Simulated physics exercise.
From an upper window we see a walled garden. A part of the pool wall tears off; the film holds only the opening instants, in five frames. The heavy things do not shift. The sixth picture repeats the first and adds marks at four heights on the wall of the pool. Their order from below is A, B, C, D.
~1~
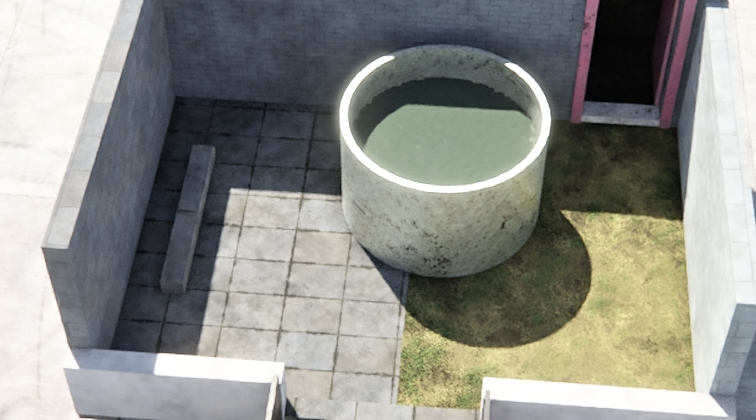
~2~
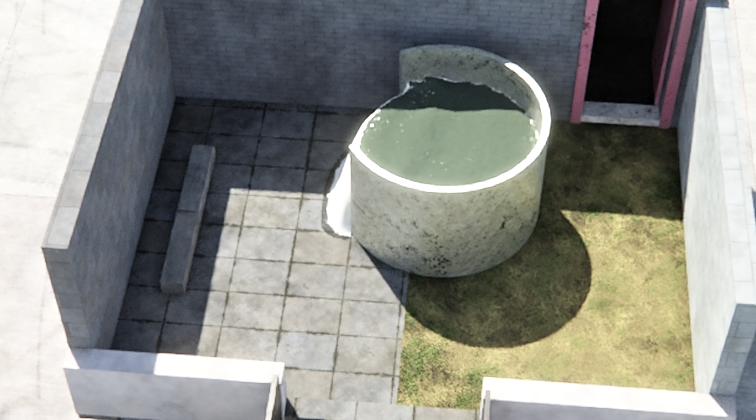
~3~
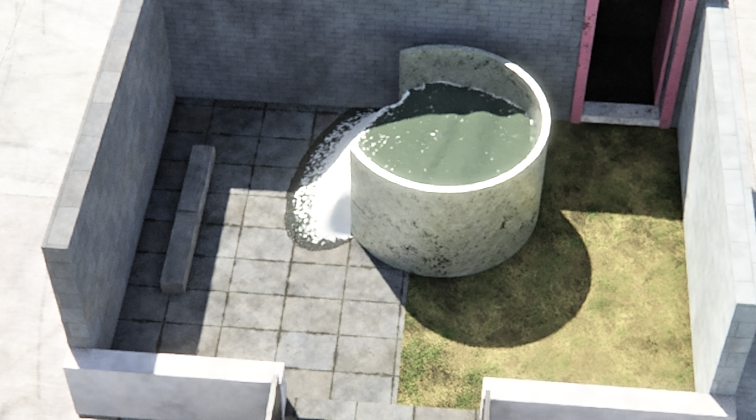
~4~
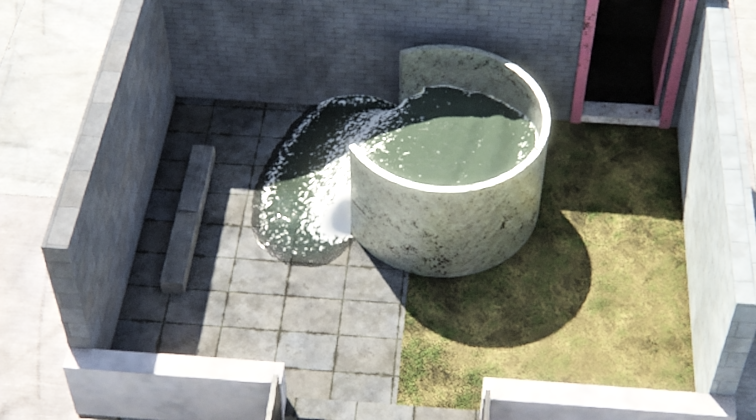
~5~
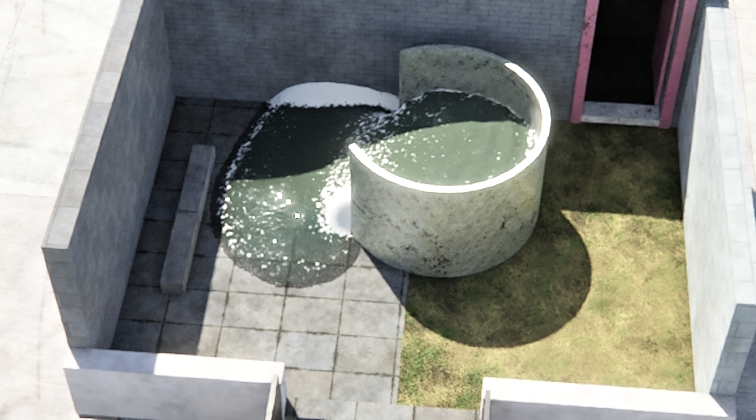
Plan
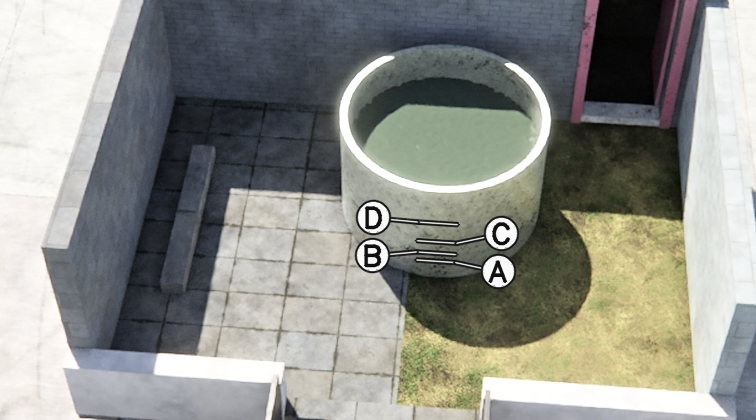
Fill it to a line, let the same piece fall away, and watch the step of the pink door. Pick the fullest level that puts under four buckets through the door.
I would pick line D.
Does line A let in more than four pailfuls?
No, not at all.
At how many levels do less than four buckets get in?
All of them.
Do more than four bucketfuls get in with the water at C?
No, not at all.
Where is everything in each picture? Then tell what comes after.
Water in the pool at rest, its middle at (443, 143); foot of the pink doorway at (619, 124); open gate at (384, 367), in the first frame.
Front seen at (328, 220), 2 % of the ground wet, in the second frame.
Front seen at (314, 239), 7 % of the ground wet, in the third frame.
Front seen at (278, 251), 11 % of the ground wet, in the fourth frame.
Front seen at (263, 272), 18 % of the ground wet, in the fifth frame.
On the marked copy, A at (435, 261); B at (436, 253); C at (436, 241); D at (437, 223); from the bottom up A, B, C, D.
If A is chosen, nothing gets over.
If B is chosen, nothing gets over.
If C is chosen, nothing gets over.
If D is chosen, a splash gets over, under a bucket.
